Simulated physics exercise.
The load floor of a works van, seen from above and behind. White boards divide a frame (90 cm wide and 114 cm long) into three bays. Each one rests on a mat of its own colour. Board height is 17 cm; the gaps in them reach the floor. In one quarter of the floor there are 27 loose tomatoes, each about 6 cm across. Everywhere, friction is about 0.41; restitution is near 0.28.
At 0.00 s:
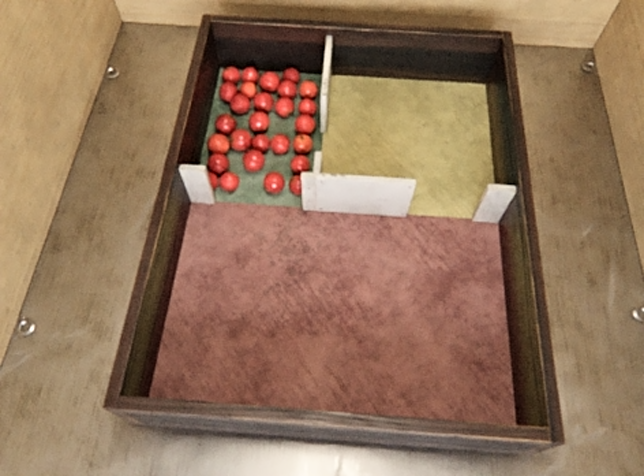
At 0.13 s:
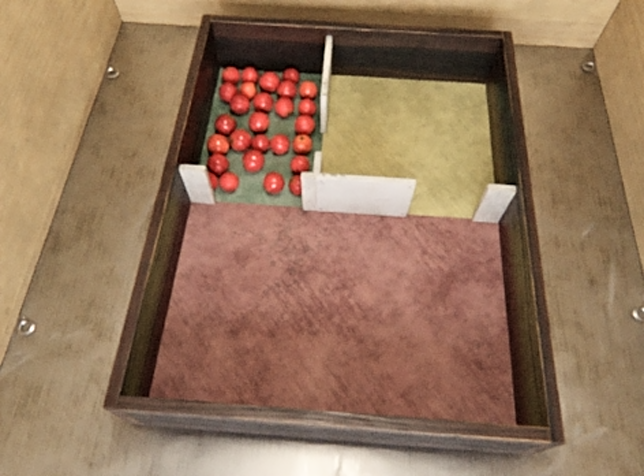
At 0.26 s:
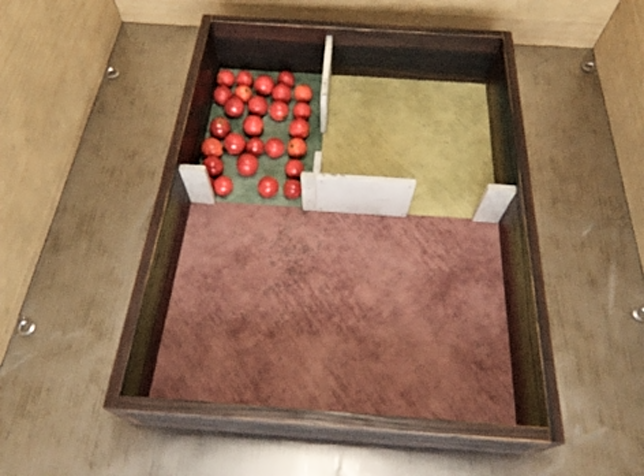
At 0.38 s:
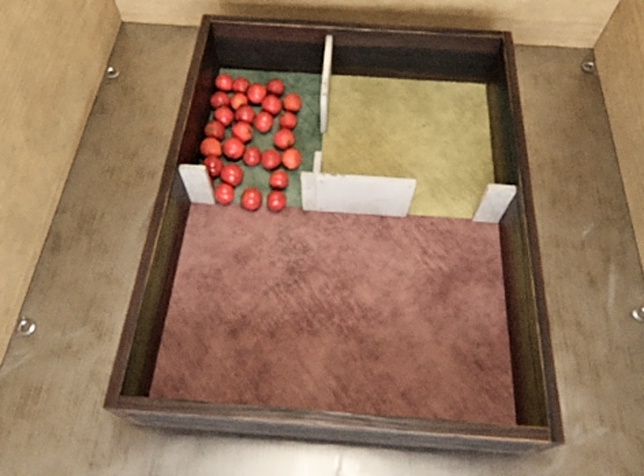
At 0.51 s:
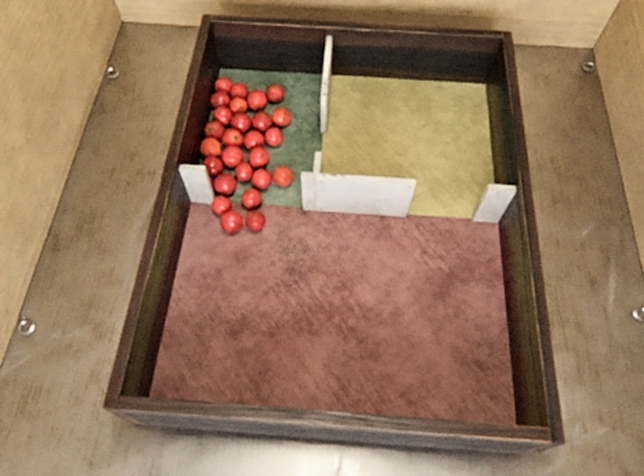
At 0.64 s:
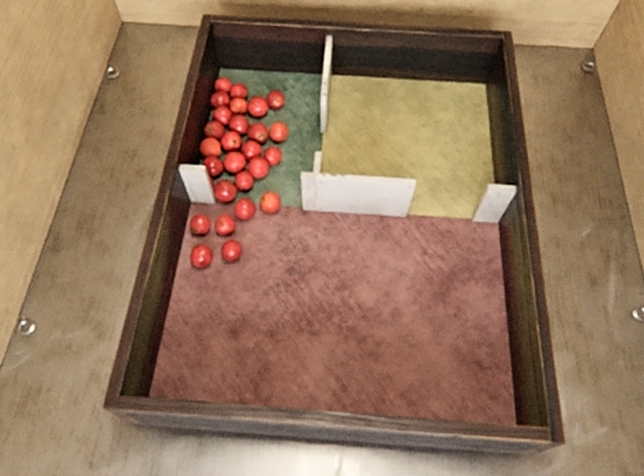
The video shows red tomatoes on a green mat in a framed tray divided by white boards, resting still at first, then rolling left and toward the viewer, several passing through a gap onto the red mat.
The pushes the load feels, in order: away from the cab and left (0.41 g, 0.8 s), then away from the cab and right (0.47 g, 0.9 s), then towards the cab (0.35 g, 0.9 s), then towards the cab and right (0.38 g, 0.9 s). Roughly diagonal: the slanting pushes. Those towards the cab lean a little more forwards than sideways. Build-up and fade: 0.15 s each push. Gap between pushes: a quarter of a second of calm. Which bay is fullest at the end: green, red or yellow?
The yellow bay.
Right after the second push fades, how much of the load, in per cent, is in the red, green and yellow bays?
Red 70, green 0, yellow 20 %.
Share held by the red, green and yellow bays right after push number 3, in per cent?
Per cent by then - red: 50, green: 0, yellow: 40.
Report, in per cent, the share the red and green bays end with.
The red bay gets about 30 per cent and the green bay about 0 per cent.
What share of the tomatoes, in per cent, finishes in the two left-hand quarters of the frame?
It comes to around 0 percent.
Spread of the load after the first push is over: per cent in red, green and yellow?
The split is red 30, green 70, yellow 0 percent.
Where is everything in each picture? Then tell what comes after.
The first picture shows middle of the green mat (264, 132); middle of the red mat (337, 309); middle of the yellow mat (408, 141); 27 in the green bay; the tomato farthest behind, in the direction of the first push, is at (309, 90).
In the second picture, 27 in the green bay; the tomato farthest behind, in the direction of the first push, is at (308, 90).
In the third picture, 27 in the green bay; the tomato farthest behind, in the direction of the first push, is at (303, 94).
In the fourth picture, 2 in the red bay and 25 in the green bay; the tomato farthest behind, in the direction of the first push, is at (292, 103).
In the fifth picture, 3 in the red bay and 24 in the green bay; the tomato farthest behind, in the direction of the first push, is at (275, 94).
In the sixth picture, 6 in the red bay and 21 in the green bay; the tomato farthest behind, in the direction of the first push, is at (276, 100).
After push 1 (1.04 s), 9 in the red bay and 18 in the green bay.
After push 2 (2.19 s), 20 in the red bay, 1 in the green bay and 6 in the yellow bay.
After push 3 (3.34 s), 14 in the red bay, 1 in the green bay and 12 in the yellow bay.
After push 4 (4.49 s), 7 in the red bay, 1 in the green bay and 19 in the yellow bay.
Outcome (at 4.96 s), 7 in the red bay, 1 in the green bay and 19 in the yellow bay.
